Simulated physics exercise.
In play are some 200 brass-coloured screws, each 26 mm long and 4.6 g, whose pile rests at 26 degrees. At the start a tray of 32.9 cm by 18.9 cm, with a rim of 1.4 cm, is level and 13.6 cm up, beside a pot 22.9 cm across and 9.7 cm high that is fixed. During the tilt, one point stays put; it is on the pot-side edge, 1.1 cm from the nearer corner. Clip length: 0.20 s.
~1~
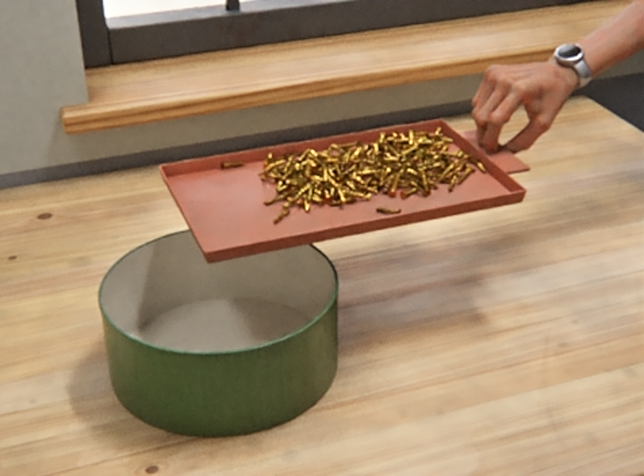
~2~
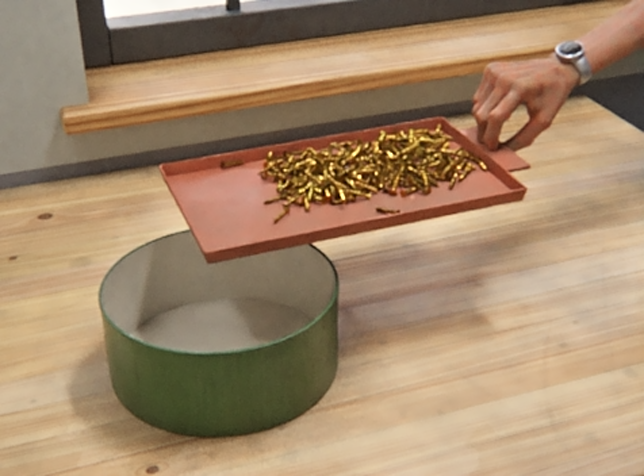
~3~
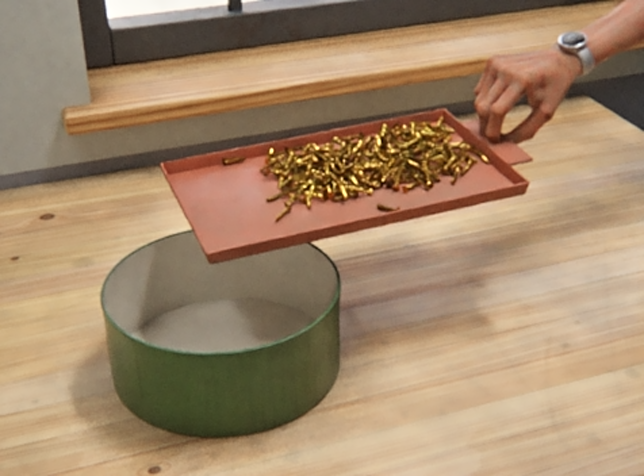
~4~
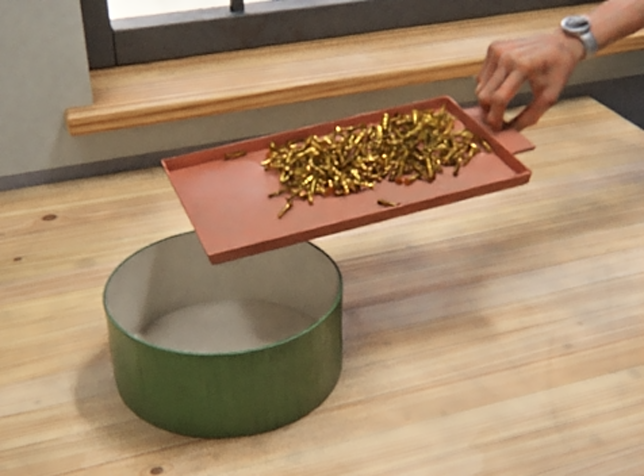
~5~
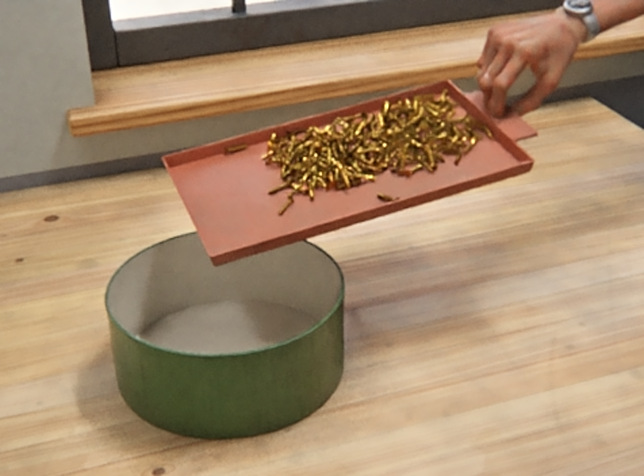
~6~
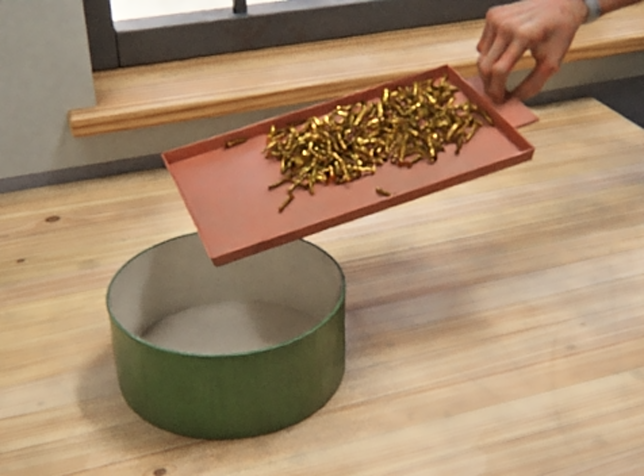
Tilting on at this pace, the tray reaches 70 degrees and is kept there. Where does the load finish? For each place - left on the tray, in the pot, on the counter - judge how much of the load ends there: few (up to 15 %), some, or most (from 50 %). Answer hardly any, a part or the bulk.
Left on the tray: Hardly any; pot: The bulk; counter: Hardly any.
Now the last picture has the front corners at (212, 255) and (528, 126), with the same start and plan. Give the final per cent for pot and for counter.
Per cent by place - pot 70, counter 20.
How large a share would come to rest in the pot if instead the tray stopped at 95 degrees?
In that case, near 95 percent.
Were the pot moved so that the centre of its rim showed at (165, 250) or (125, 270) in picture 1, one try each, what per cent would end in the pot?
Estimates: 20 in a hundred and 55 in a hundred.
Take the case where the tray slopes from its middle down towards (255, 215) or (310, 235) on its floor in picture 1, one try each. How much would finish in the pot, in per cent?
That would be close to 60 per cent, then close to 80 per cent.
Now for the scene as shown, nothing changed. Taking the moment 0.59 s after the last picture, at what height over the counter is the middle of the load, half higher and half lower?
I'd say near 18 cm.
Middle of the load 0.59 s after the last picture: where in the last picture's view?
Approximately (220, 222) in the final picture.
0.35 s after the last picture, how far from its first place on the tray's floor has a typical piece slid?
By then it sits near 4 cm from where it began.
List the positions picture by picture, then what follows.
Tray tilt 0 degrees, front corners at (207, 250) and (523, 189); middle of the pieces at (369, 172); pot at (219, 283), in the first picture.
Tray tilt 1 degrees, front corners at (208, 250) and (523, 187); middle of the pieces at (370, 170), in the second picture.
Tray tilt 2 degrees, front corners at (209, 251) and (525, 181); middle of the pieces at (371, 165), in the third picture.
Tray tilt 5 degrees, front corners at (211, 252) and (528, 171), lowest corner left front; middle of the pieces at (373, 157), in the fourth picture.
Tray tilt 8 degrees, front corners at (212, 254) and (530, 159), lowest corner left front; middle of the pieces at (374, 147), in the fifth picture.
Tray tilt 11 degrees, front corners at (213, 255) and (531, 148), lowest corner left front; middle of the pieces at (374, 137); pot at (227, 285), in the sixth picture.
Then, 0.35 s after the last picture, tilt 40 degrees; the tray holds 100 %, the pot 0 %.
Then, 0.59 s after the last picture, tilt 59 degrees; the tray holds 85 %, the pot 5 %.
Then, 0.94 s after the last picture, tilt 70 degrees; the tray holds 5 %, the pot 90 %.
In the end, tray 5 %, pot 90 %, counter 5 %.
